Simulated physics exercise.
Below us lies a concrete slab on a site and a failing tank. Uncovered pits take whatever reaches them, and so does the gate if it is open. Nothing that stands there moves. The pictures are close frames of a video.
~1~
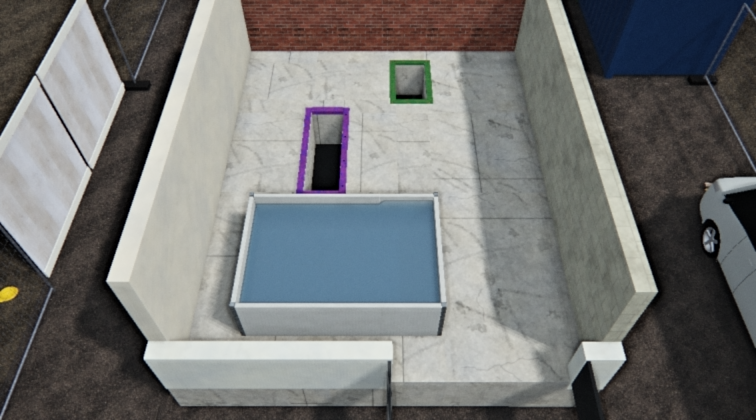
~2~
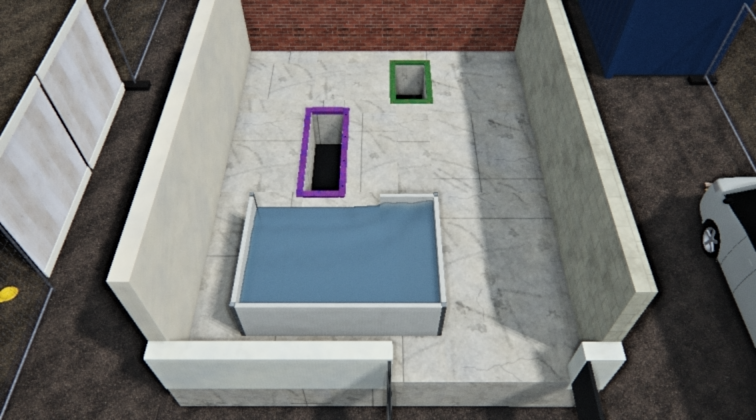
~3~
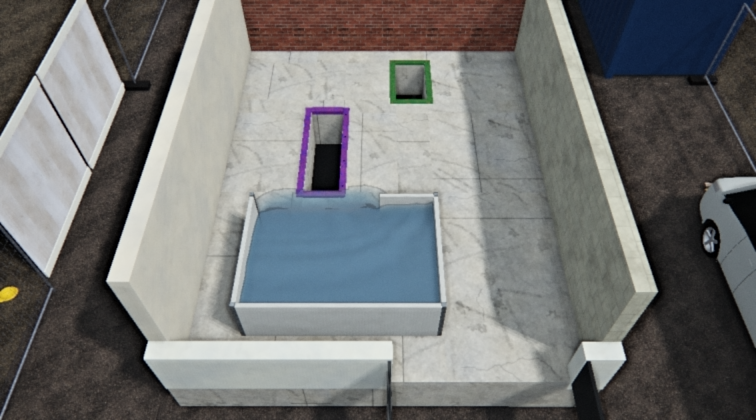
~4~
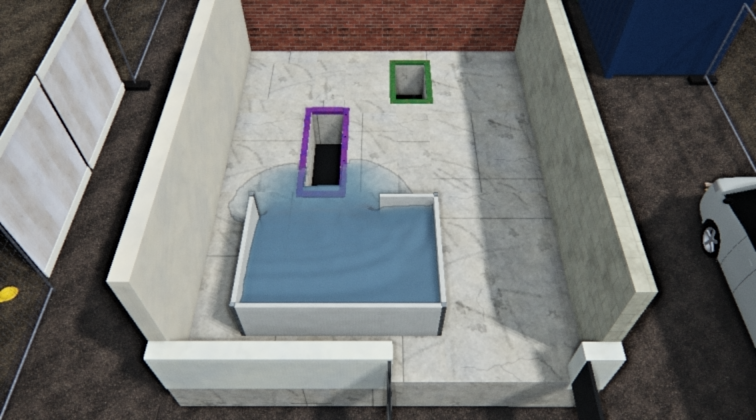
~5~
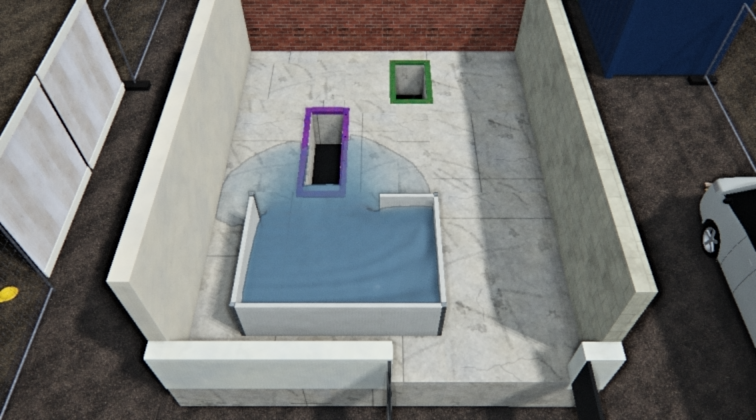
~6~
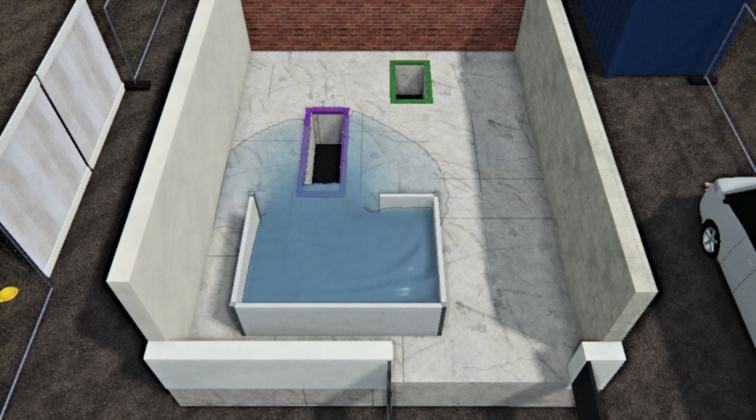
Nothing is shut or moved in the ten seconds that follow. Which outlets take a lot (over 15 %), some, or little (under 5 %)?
In the end: The gate takes under 5 %; the purple pit takes over 15 %; the green pit takes over 15 %.
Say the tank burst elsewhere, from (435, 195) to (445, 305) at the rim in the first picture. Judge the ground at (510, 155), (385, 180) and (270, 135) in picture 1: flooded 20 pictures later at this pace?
As listed: Wet, not flooded, clear.
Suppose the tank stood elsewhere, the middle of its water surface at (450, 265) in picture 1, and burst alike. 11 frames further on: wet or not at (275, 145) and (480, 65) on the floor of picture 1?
In turn: Not flooded, wet.
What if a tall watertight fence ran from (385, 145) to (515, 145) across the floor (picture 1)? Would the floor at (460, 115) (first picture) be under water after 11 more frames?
At that place: No water.
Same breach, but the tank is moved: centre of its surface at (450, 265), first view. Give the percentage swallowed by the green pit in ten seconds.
Parts in a hundred: Green 35.
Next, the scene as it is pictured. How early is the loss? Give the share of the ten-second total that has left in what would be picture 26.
I make it 50 per cent.
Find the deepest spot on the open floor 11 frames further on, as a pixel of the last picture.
Near (269, 53).
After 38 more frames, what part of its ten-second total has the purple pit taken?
Near 95 in a hundred.
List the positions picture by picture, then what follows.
The first picture shows still water in the water tank at (341, 250).
In the second picture, the front is at a hidden place, out from the gap on the water tank's far side.
In the third picture, the front is at (381, 195), out from the gap on the water tank's far side.
In the fourth picture, water pours out on the water tank's far side and has run to (392, 176).
In the fifth picture, water pours out on the water tank's far side and has run to (358, 139).
In the sixth picture, water pours out on the water tank's far side and has run to (353, 114).
A moment on, water covers 40 % of the floor; the gate 0 %, the purple pit 12 %, the green pit 1 %.
Next, water covers 50 % of the floor; the gate 0 %, the purple pit 19 %, the green pit 3 %.
Then, water covers 65 % of the floor; the gate 0 %, the purple pit 24 %, the green pit 6 %.
Later, water covers 70 % of the floor; the gate 0 %, the purple pit 28 %, the green pit 18 %.
In the end, water covers 95 % of the floor; the gate 0 %, the purple pit 30 %, the green pit 29 %.
